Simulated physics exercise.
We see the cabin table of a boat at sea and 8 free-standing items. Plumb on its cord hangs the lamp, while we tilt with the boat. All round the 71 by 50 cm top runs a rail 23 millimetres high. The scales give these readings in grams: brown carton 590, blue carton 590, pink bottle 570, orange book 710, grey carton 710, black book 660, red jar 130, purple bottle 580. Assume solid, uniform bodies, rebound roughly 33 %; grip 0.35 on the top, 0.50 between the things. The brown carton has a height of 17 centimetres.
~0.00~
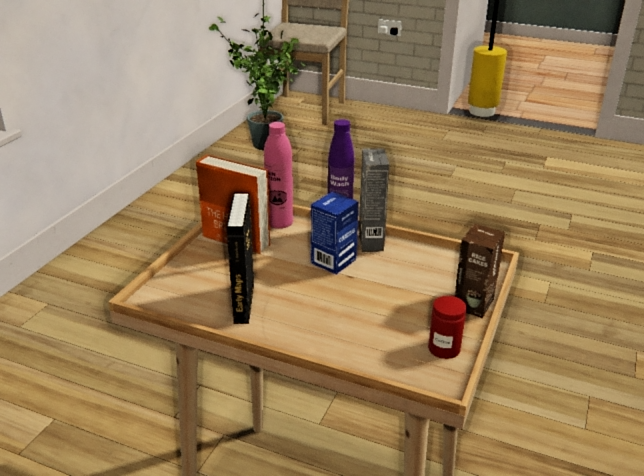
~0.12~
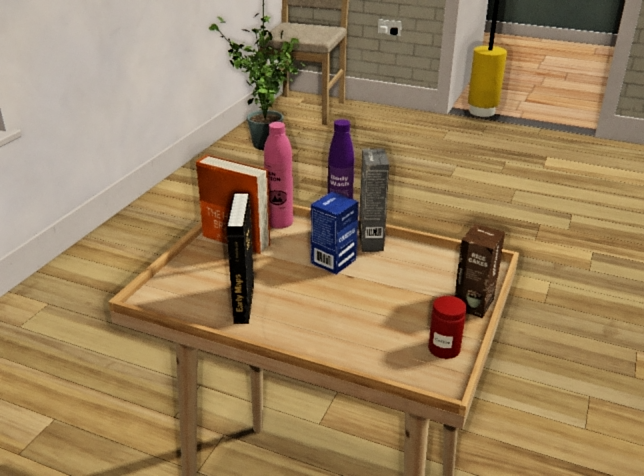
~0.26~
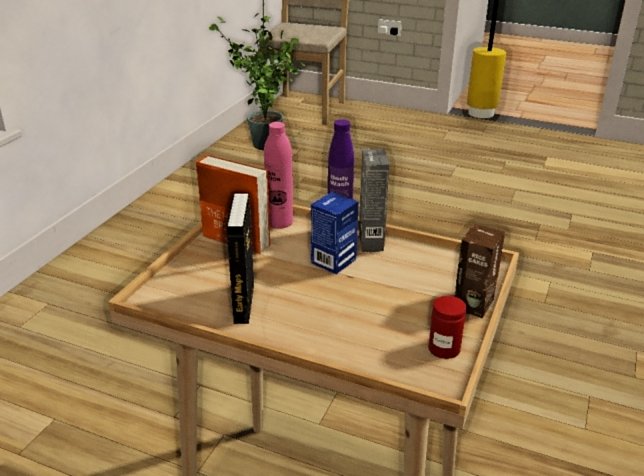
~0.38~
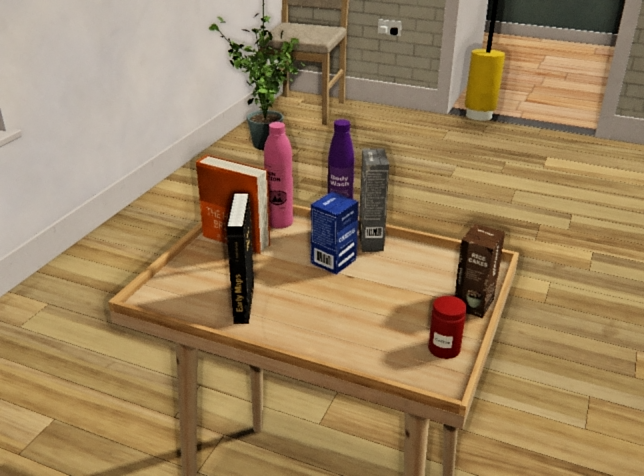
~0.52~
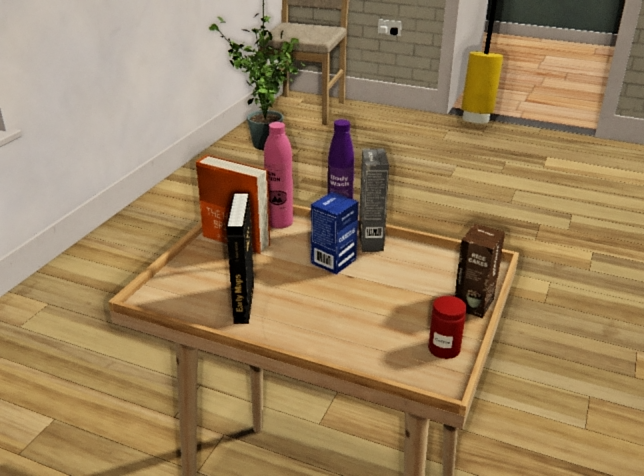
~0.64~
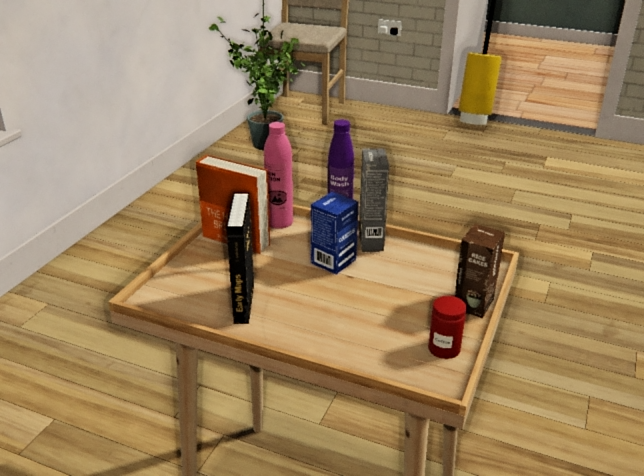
A light wooden table with a raised rim stands on a plank floor, seen from slightly above, with a chair, a potted plant and a doorway behind. On it are an orange book and a black book at left, pink and purple bottles, blue and grey cartons mid-table, and a brown carton and red jar at right. Everything on the table stays still while the yellow hanging lamp at upper right shifts slightly leftward.
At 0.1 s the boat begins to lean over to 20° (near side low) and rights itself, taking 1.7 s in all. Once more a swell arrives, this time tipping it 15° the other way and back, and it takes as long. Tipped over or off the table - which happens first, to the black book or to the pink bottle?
Latter.
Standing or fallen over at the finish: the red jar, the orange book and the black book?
In the last frame the red jar remains up, the orange book does not stay up and the black book does not stay up.
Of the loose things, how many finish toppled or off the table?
4.
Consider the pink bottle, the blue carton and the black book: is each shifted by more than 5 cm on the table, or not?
Well, the pink bottle winds up somewhere else; the blue carton winds up somewhere else; and the black book winds up somewhere else.
After 1.04 s, heel 19°, near side down; pink bottle 14° off its base near (272, 180); orange book 66° off its base; purple bottle 24° off its base.
After 1.24 s, heel 15°, near side down; pink bottle 72° off its base near (249, 226); black book 5° off its base near (235, 269); orange book on its side.
After 1.54 s, heel 4°, near side down; pink bottle on its side near (244, 237); black book 28° off its base near (221, 271); orange book on its side.
In the end (4.0 s), toppled on the table, pink bottle, orange book, black book and purple bottle; not toppled but over 5 cm from the start, blue carton; the other 3 under 5 cm from the start. At the end, from the last picture's camera, black book near (204, 288), pink bottle near (252, 238). Black book went at 1.58 s; pink bottle went at 1.16 s.
